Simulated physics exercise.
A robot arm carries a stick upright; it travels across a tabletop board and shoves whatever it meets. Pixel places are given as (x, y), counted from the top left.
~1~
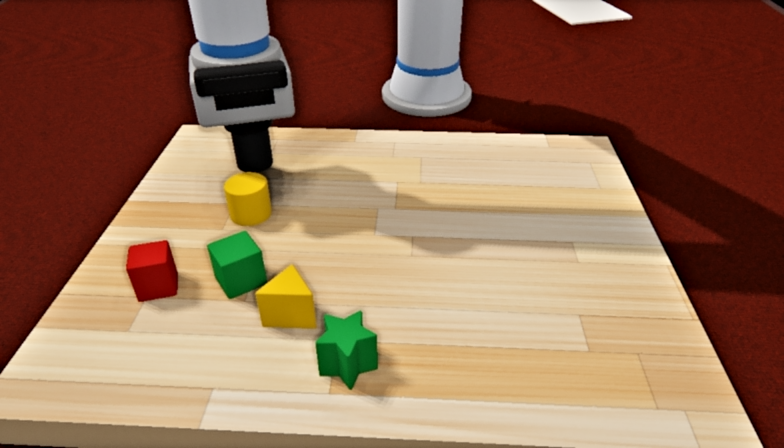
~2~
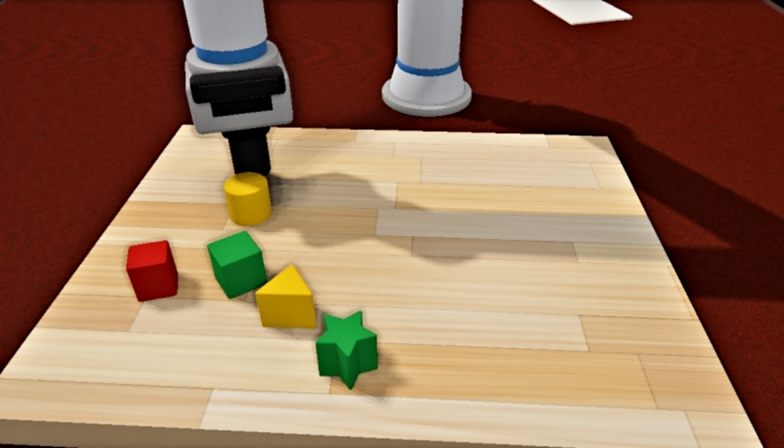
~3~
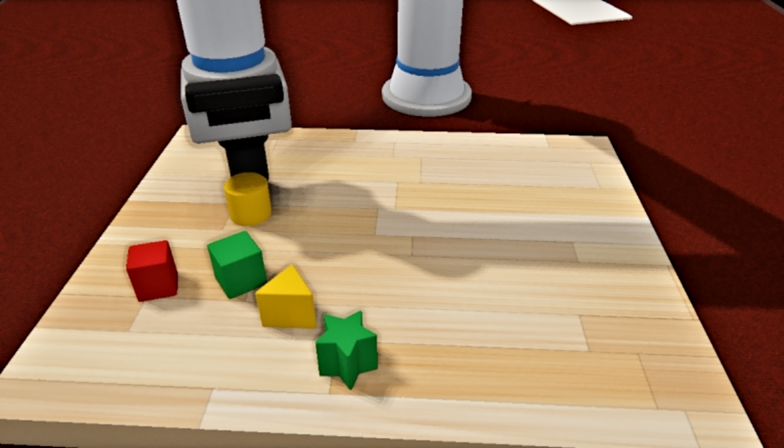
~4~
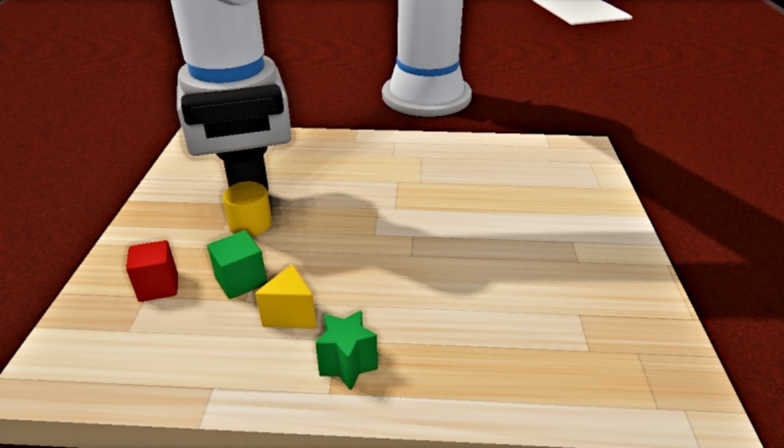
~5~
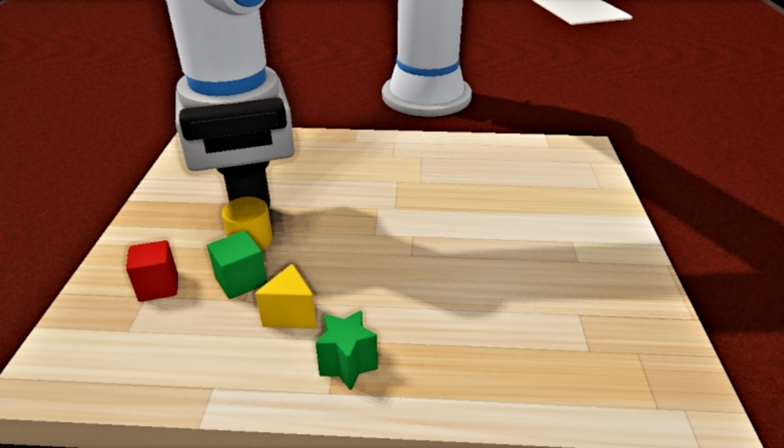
At first, a robot arm holds its black tip just behind a yellow cylinder on a wooden board, with a red cube, a green cube, a yellow triangular block and a green star nearby. The arm moves forward and pushes the cylinder a short way toward the green cube, while the other blocks stay still.
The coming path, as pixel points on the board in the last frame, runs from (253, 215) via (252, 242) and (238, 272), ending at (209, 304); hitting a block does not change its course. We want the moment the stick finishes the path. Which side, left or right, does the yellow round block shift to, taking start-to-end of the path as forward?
Over to the left.
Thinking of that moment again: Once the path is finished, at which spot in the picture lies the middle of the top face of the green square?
Pixel (227, 294).
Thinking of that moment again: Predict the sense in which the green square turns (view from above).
I'd predict that, seen from above, the green square rotates clockwise.
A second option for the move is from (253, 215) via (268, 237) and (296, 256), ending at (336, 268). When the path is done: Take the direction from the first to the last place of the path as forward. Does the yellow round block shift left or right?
To the path's right.
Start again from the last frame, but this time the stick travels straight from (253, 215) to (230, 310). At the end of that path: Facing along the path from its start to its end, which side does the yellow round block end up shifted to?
Moves left.
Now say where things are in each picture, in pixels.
The first picture shows lower end of the stick (255, 164), tops of blocks, red square (147, 253), green square (234, 247), yellow round block (245, 183).
The second picture shows stick (253, 170), blocks as before.
The third picture shows stick (251, 179), blocks as before.
The fourth picture shows stick (250, 191), yellow round block (245, 192).
The fifth picture shows stick (251, 206), red square (147, 253), green square (234, 247), yellow round block (244, 209).
What follows on the original path. One third of the way, stick (250, 232); green square (234, 266), turned 50° clockwise; yellow round block (252, 236).
Two thirds of the way, stick (235, 262); green square (226, 289), turned 70° clockwise; yellow round block (260, 260).
At the end, stick (206, 294); red square not moved; green square (227, 294), turned 70° clockwise; yellow round block (263, 263).
